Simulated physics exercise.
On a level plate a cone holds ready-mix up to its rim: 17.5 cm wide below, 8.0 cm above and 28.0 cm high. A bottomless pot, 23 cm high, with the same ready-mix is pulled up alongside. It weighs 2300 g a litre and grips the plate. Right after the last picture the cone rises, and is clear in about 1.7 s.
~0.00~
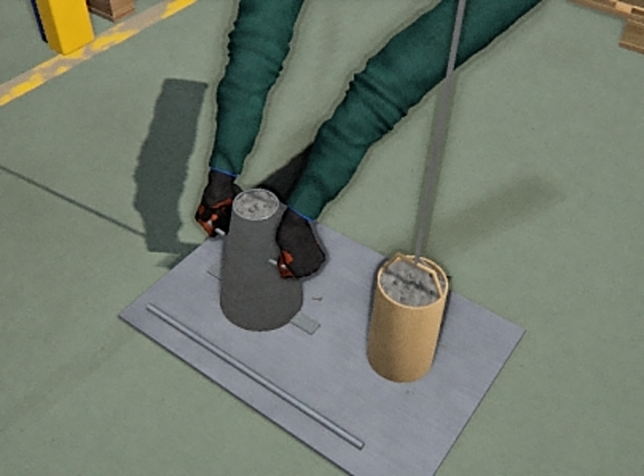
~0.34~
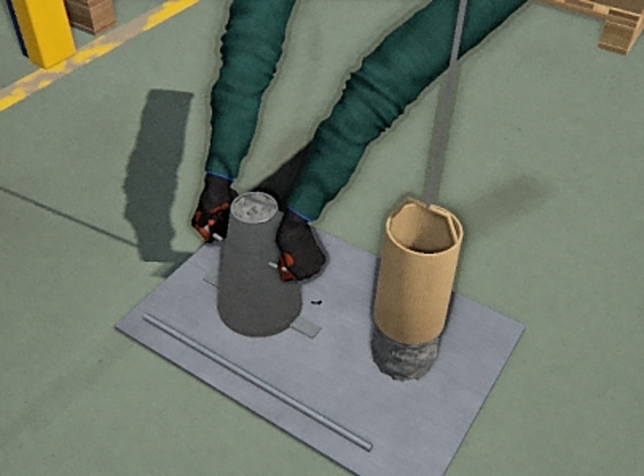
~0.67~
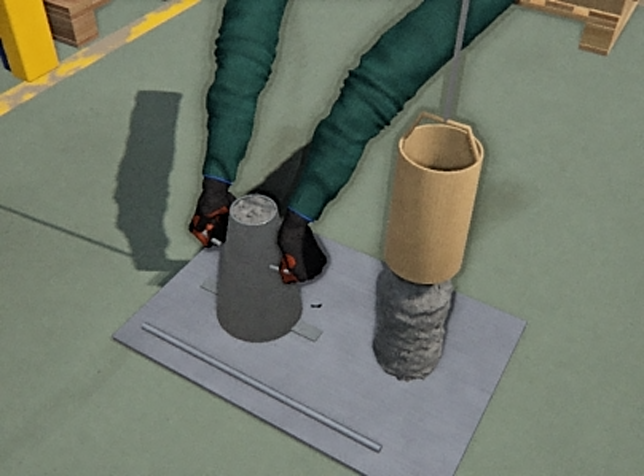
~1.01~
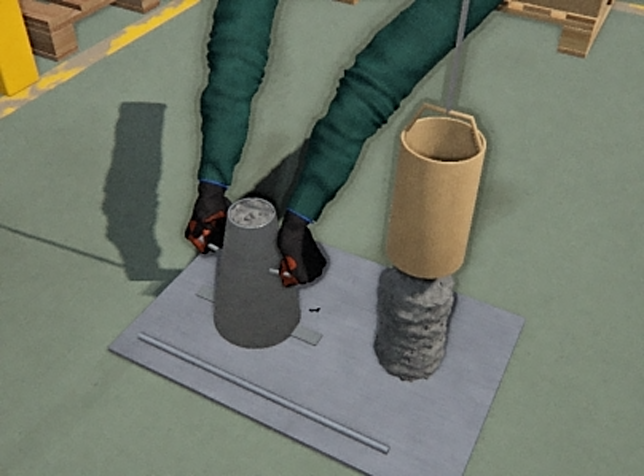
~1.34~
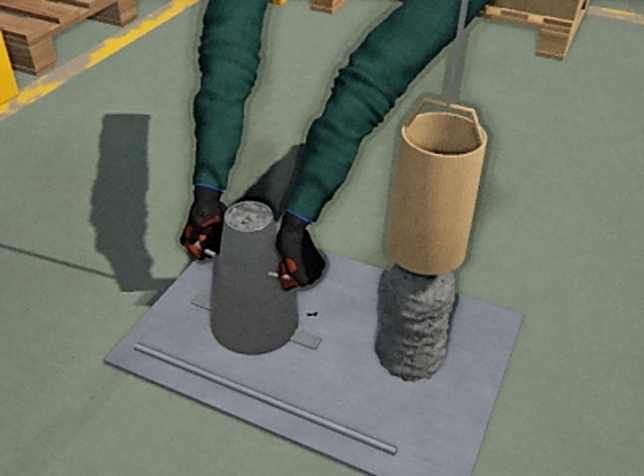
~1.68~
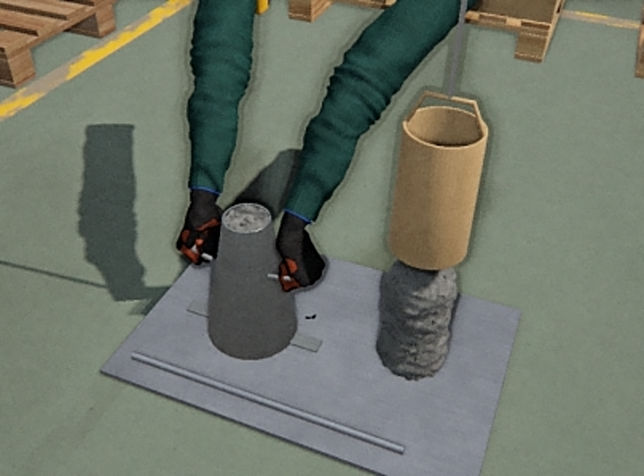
A tan bottomless pot on the right of a grey plate is pulled straight up by a grey strap, leaving a rough, slightly settling grey heap, then hangs nearly still just above it. Two green-sleeved arms in dark gloves hold a full grey cone motionless at left, beside a thin rod. The high view of the green floor drifts, revealing more wooden pallets beyond a yellow line.
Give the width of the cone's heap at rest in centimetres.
Some 18 cm.
By 2.1 s, the cone is up 6.4 cm; the ready-mix has come down 0.1 cm to 28 cm and is 18 cm wide.
By 2.5 s, the cone is up 17 cm; the ready-mix has come down 0.1 cm to 28 cm and is 18 cm wide.
By 3.0 s, the cone is up 30 cm; the ready-mix has come down 0.1 cm to 28 cm and is 18 cm wide.
By 3.5 s, the cone is clear; the ready-mix has come down 0.1 cm to 28 cm and is 18 cm wide.
By 4.4 s, at rest, the cone is clear; the ready-mix has come down 0.1 cm to 28 cm and is 18 cm wide.
